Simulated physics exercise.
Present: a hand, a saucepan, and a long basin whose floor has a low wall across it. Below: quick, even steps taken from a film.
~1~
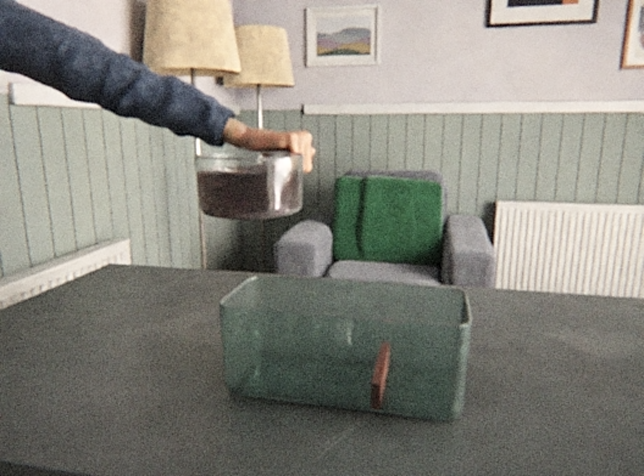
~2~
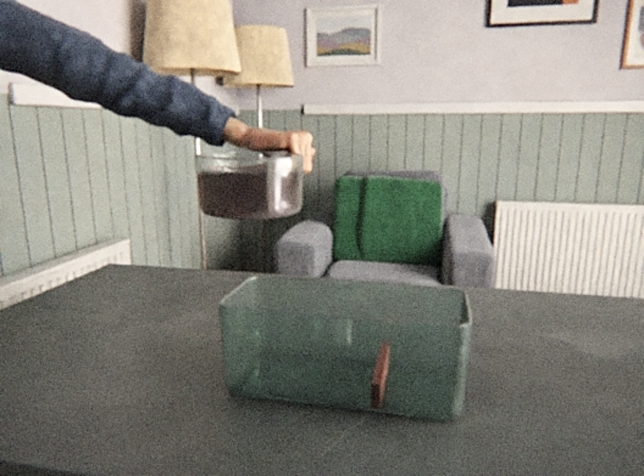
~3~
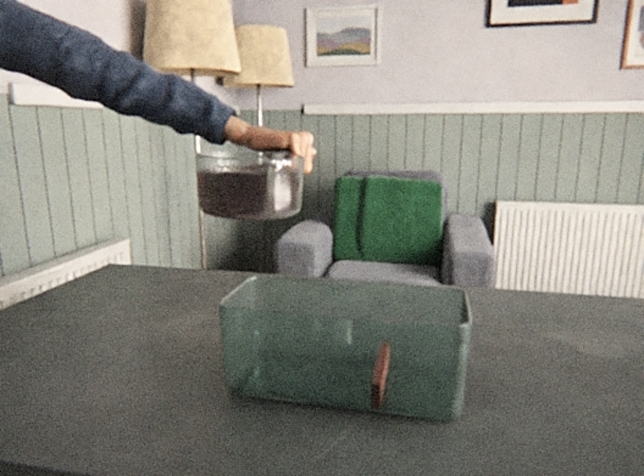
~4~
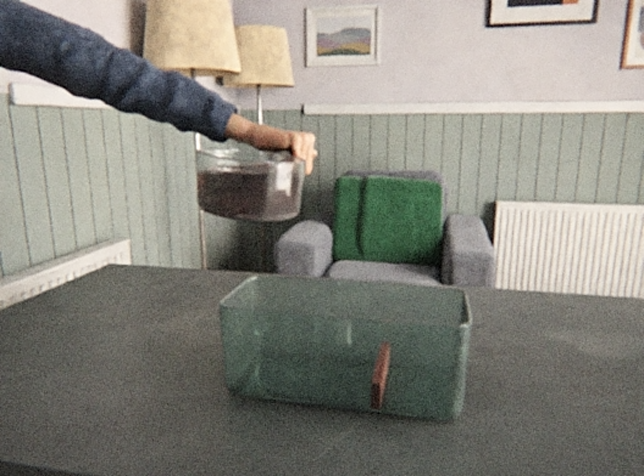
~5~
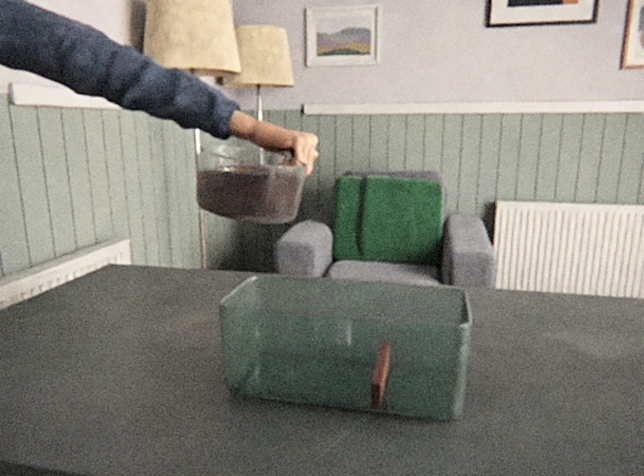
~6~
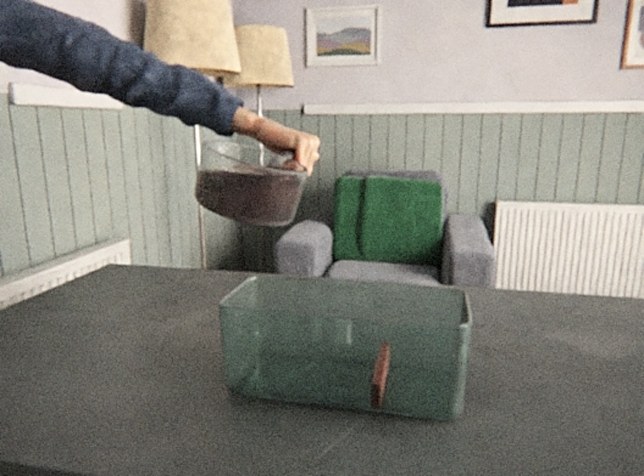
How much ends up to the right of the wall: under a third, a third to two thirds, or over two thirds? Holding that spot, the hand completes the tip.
Under a third.
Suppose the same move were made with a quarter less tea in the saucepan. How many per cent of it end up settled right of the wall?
Near 10 %.
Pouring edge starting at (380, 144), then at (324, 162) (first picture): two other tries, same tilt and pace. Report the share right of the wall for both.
In order, roughly 60 percent and 35 percent.
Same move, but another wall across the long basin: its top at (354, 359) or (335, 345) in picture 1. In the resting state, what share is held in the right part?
In order, near 45 and 70 in a hundred.
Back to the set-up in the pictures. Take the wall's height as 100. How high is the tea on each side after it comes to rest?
Once it settles, the left reaches around 70 and the right around 10.
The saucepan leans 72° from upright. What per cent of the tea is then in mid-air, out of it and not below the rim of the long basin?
That works out near 35 percent.
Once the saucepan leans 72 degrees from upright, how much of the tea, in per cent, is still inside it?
It works out to close to 55 percent.
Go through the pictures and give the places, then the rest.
Tilt 0°; pouring edge (301, 158); surface from (206, 169) to (300, 171); the long basin's rim runs from (236, 291) to (468, 308); the wall's top is at (381, 362), in the first picture.
Tilt 1°; pouring edge (301, 158); surface from (206, 169) to (300, 171), in the second picture.
Tilt 3°; pouring edge (302, 160); surface from (206, 169) to (300, 172), in the third picture.
Tilt 6°; pouring edge (303, 164); surface from (207, 169) to (301, 172), in the fourth picture.
Tilt 11°; pouring edge (305, 168); surface from (207, 169) to (302, 173), in the fifth picture.
Tilt 17°; pouring edge (306, 174); surface from (207, 169) to (304, 174), in the sixth picture.
A moment on, the saucepan is tipped part way and 55 per cent is still to pour, 9 is left of the wall and 0 right of it.
Next, the saucepan is tipped on its side and 13 per cent is still to pour, 73 is left of the wall and 2 right of it.
Then the saucepan is tipped on its side and 2 per cent is still to pour, 87 is left of the wall and 7 right of it.
Later the saucepan is tipped on its side and 0 per cent is still to pour, 90 is left of the wall and 9 right of it.
In the end 90 per cent lies left of the wall, 9 right of it and 1 outside.
